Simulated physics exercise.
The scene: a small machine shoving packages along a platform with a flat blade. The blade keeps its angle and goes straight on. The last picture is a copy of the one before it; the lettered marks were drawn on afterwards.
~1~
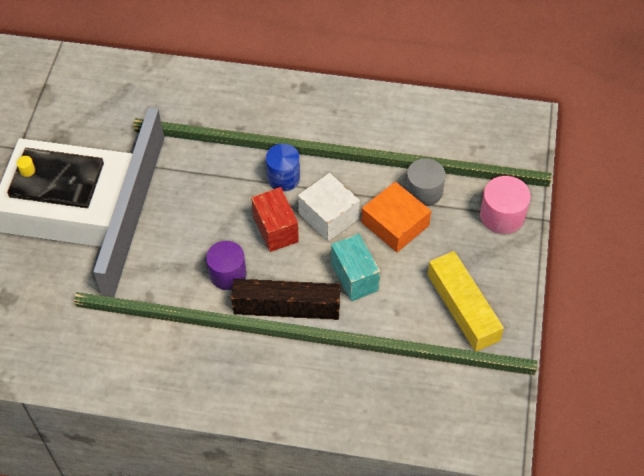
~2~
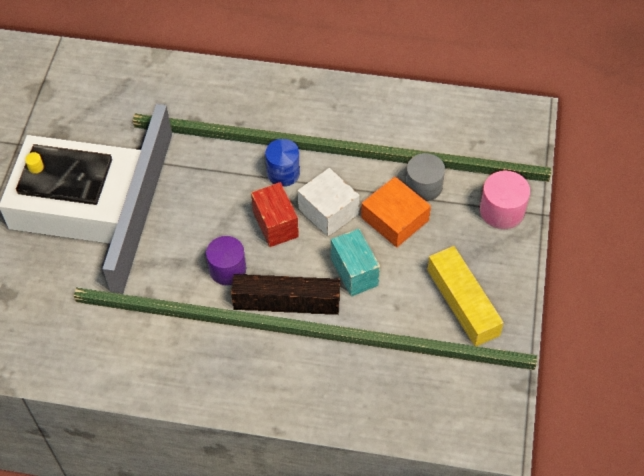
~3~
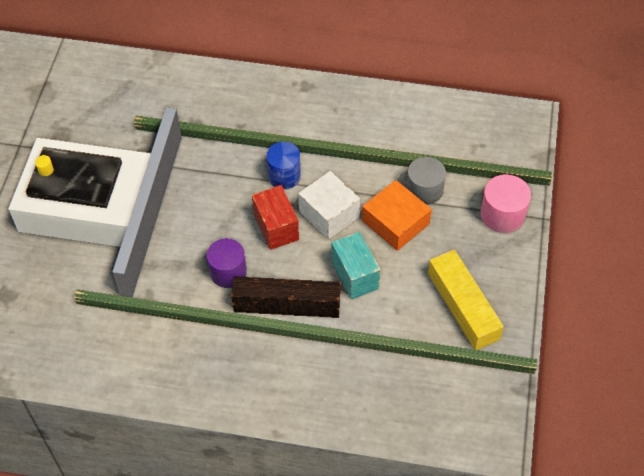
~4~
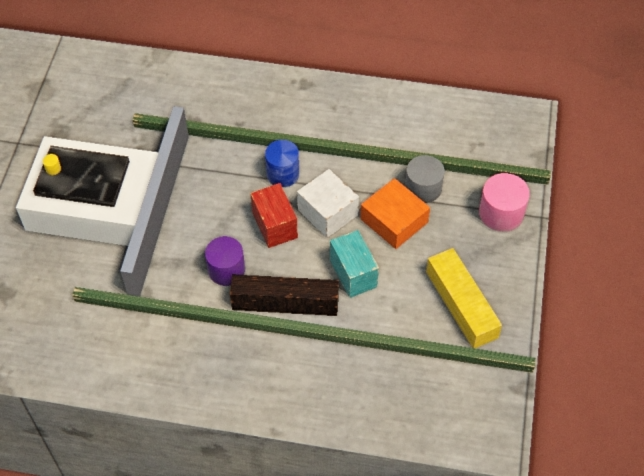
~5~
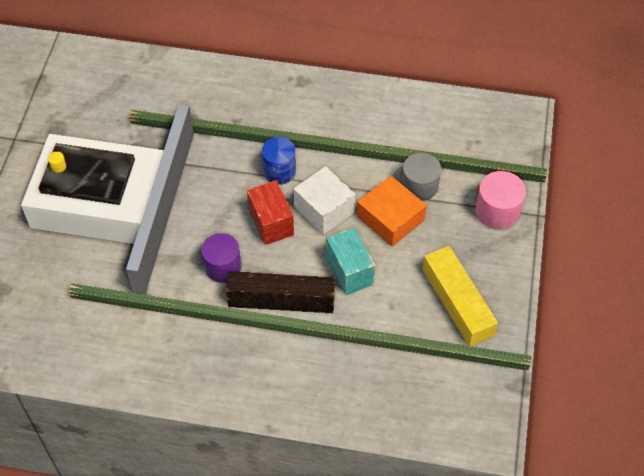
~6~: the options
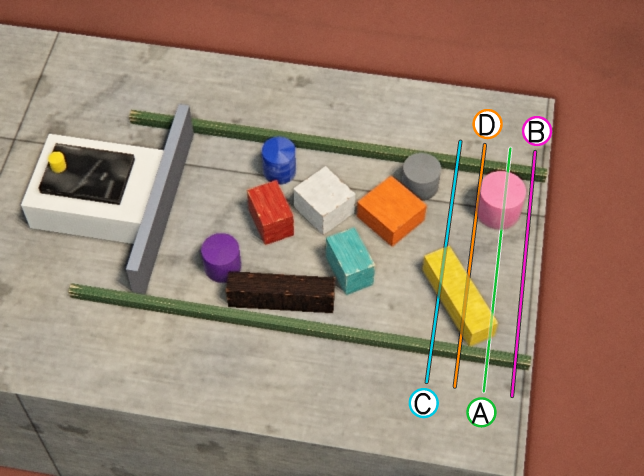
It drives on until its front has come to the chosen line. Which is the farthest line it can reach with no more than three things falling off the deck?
Stop at D.
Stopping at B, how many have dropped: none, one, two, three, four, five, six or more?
In all, six or more.
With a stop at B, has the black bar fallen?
Yes.
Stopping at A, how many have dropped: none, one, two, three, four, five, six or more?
By then, six or more.
On the marked copy, A at (498, 262); B at (524, 266); C at (445, 254); D at (471, 258).
Taking D. A third of the way, robot (201, 190); black bar (312, 300); blue canister (305, 165).
Two thirds of the way, robot (313, 206); pink canister (535, 197); orange crate (491, 214).
When it is over, robot (401, 219); pink canister over the edge; yellow bar over the edge; three fallen.
As for the rest, A drops six; B drops ten; C is within the limit but short.
